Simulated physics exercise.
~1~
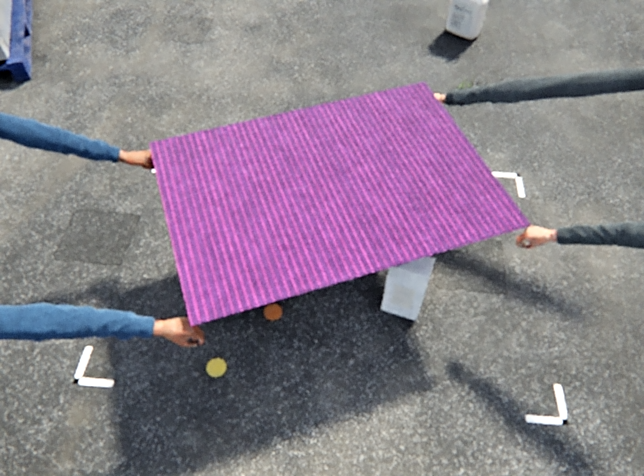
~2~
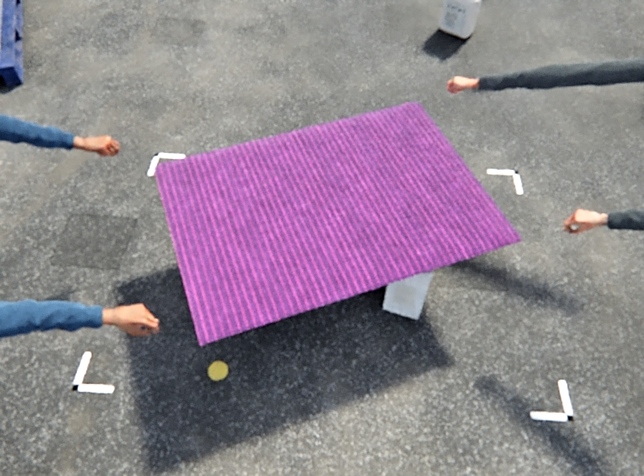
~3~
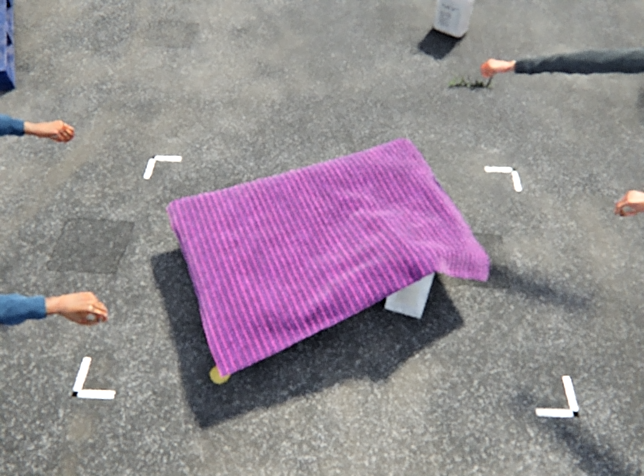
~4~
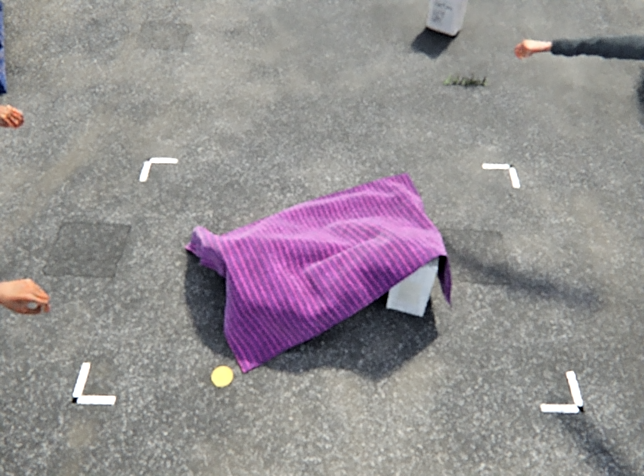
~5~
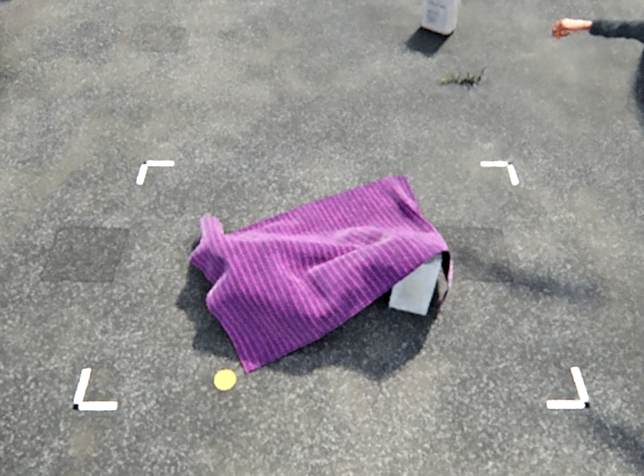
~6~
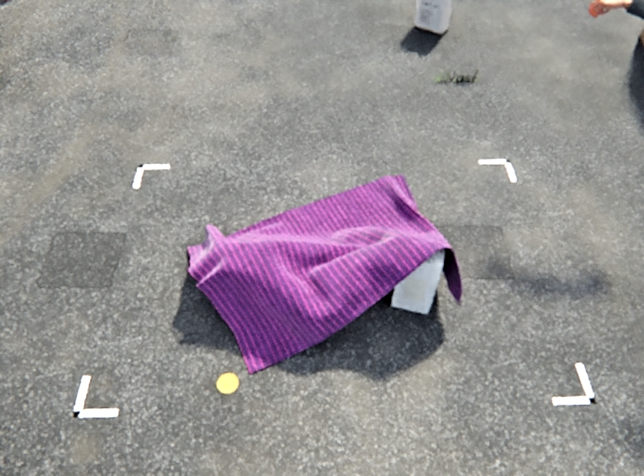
The video shows four hands holding a purple striped cloth level above asphalt, then letting go and withdrawing as it falls. It drapes in folds over hidden objects, leaving part of a white box showing at the right and a yellow disc uncovered beside its lower edge.
